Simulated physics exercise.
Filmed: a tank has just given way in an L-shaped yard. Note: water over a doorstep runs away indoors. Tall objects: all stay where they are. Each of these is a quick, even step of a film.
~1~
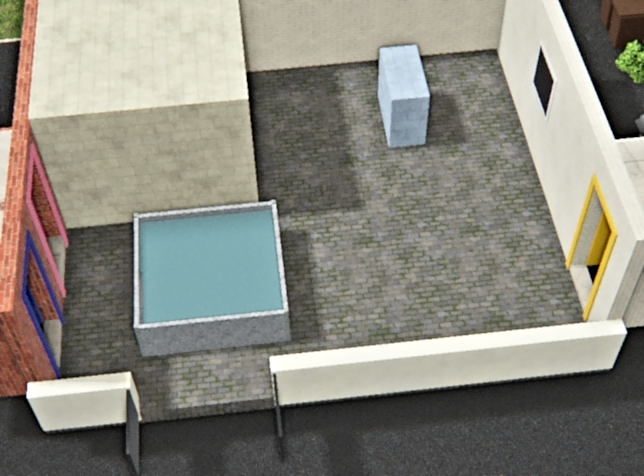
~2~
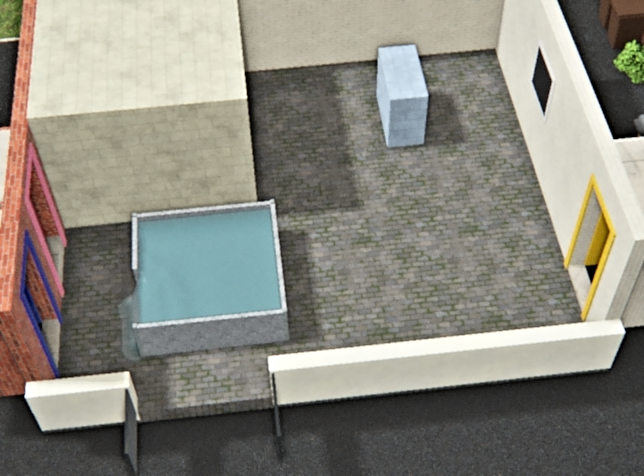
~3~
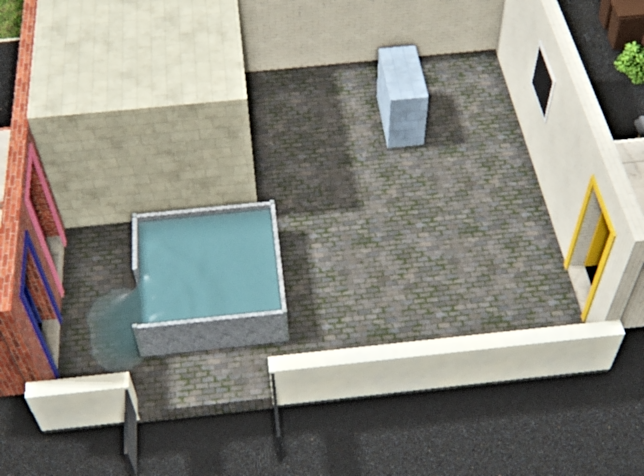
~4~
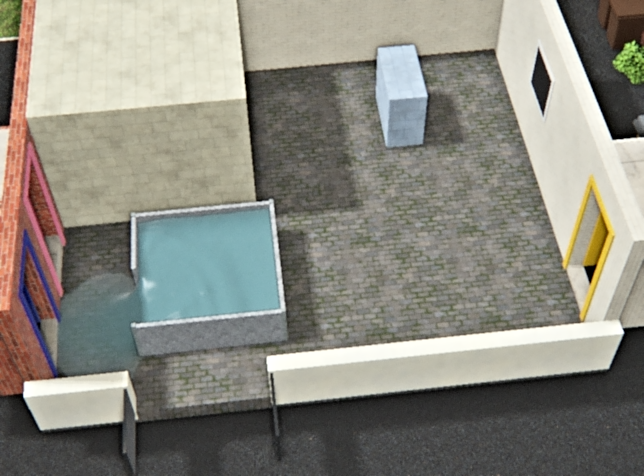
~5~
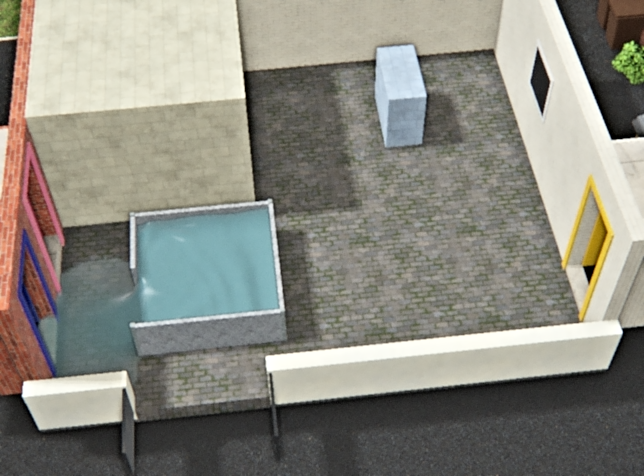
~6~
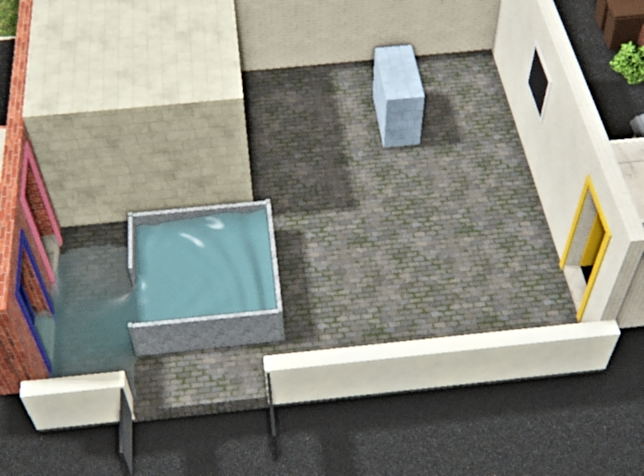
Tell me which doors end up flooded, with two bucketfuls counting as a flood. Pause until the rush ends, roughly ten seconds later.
Here is how it goes: The blue door ends up flooded; the yellow door escapes flooding; the pink door escapes flooding.
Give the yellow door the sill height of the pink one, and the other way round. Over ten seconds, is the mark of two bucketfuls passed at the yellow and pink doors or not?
As I see it, yellow gets less than that and pink gets more than that.
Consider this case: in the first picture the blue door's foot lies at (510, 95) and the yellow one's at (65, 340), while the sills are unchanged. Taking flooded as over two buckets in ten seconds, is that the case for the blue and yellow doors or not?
Then blue door comes up short and yellow door overshoots.
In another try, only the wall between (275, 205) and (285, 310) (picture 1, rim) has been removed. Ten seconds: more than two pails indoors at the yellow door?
The yellow one lets more in.
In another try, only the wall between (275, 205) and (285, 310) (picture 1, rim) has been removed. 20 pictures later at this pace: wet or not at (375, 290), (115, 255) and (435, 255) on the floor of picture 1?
Submerged, bone-dry, submerged.
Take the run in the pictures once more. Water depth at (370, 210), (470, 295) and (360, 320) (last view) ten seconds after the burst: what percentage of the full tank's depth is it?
About 2 per cent, then 10 per cent, then 4 per cent.
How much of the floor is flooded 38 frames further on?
I reckon 70 per cent or so.
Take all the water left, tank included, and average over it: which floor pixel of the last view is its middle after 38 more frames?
Near (228, 290) in the last view.
A moment on, water covers 10 % of the floor; the blue door far over two buckets in, the yellow door not reached, the pink door wet at the sill, nothing in.
Next, water covers 15 % of the floor; the blue door far over two buckets in, the yellow door not reached, the pink door wet at the sill, nothing in.
Then, water covers 30 % of the floor; the blue door far over two buckets in, the yellow door not reached, the pink door wet at the sill, nothing in.
Later, water covers 70 % of the floor; the blue door far over two buckets in, the yellow door wet at the sill, nothing in, the pink door wet at the sill, nothing in.
In the end, water covers 80 % of the floor; the blue door far over two buckets in, the yellow door wet at the sill, nothing in, the pink door wet at the sill, nothing in.
